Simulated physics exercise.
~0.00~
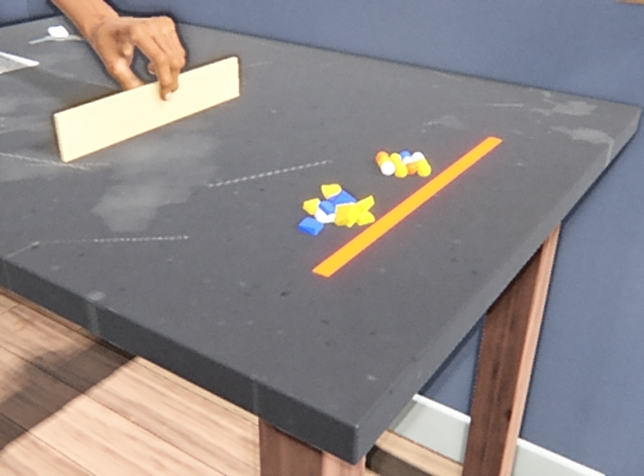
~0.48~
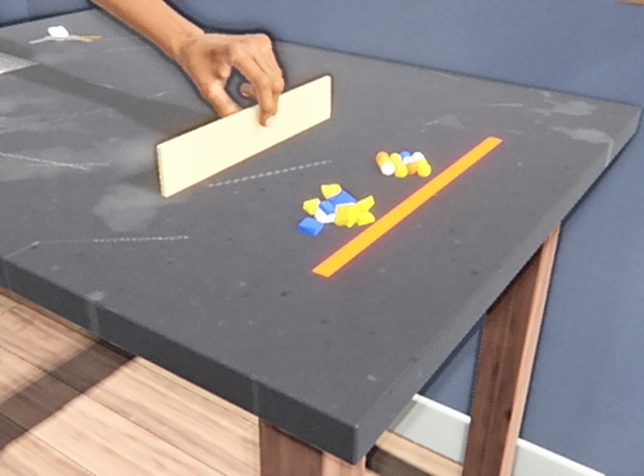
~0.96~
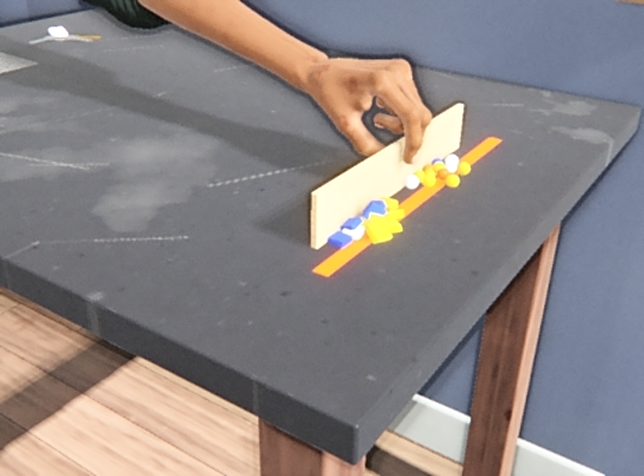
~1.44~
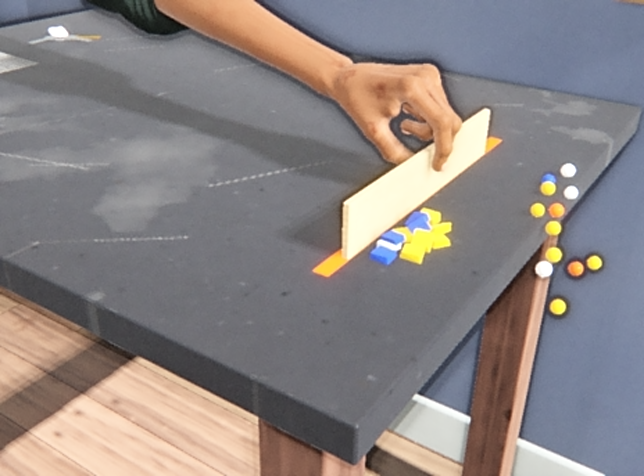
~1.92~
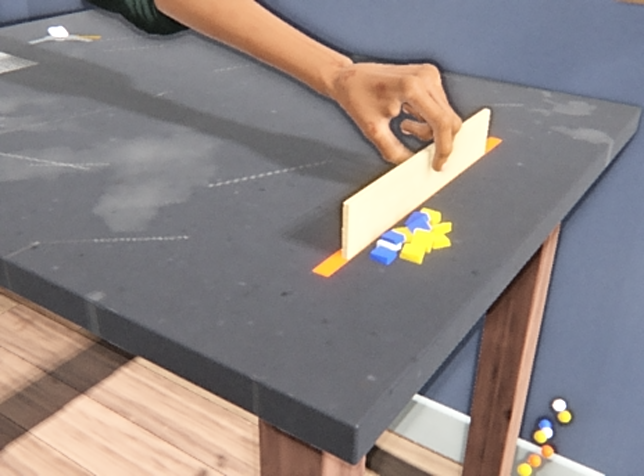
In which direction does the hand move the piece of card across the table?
The hand moves the piece of card to the right, toward the strip of orange tape.
